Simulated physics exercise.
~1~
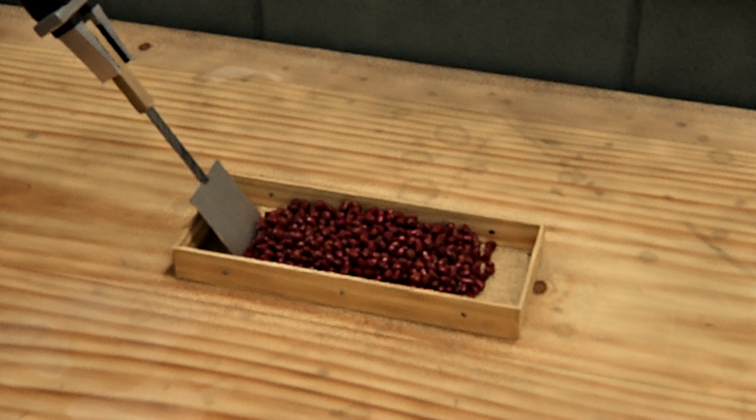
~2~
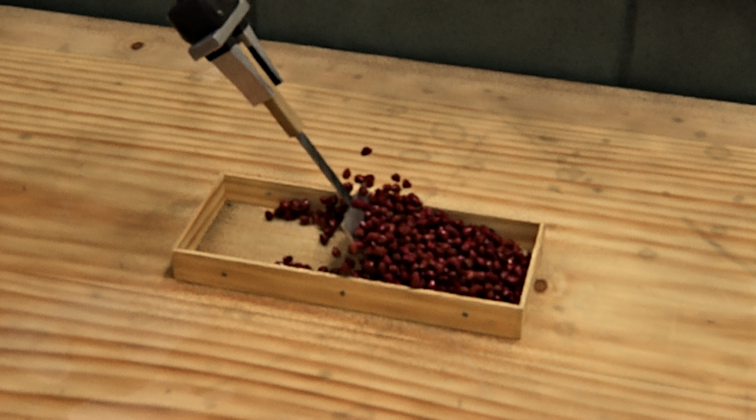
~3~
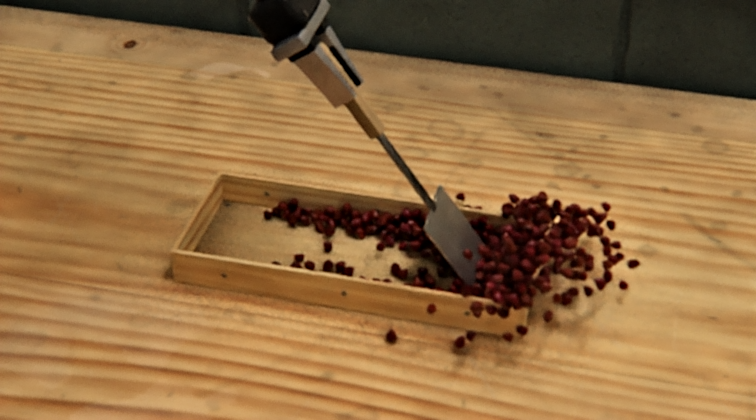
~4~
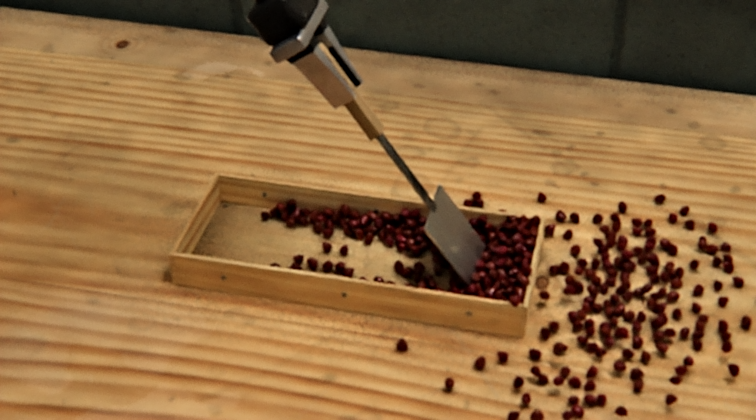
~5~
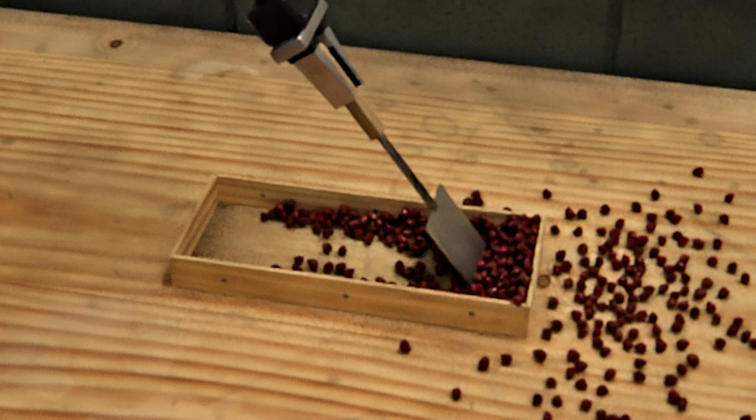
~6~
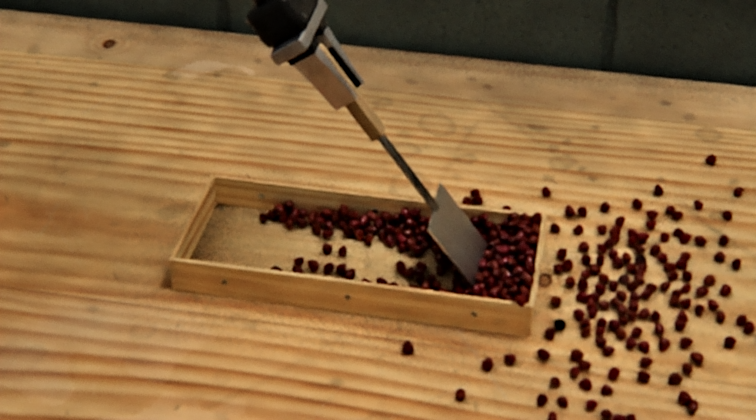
On a wooden table top, a mechanical arm swept a flat turner rightward through a shallow wooden tray of dark red beans, heaping them up and flinging many over the right end, then stopped, leaving beans scattered across the table and the rest inside.
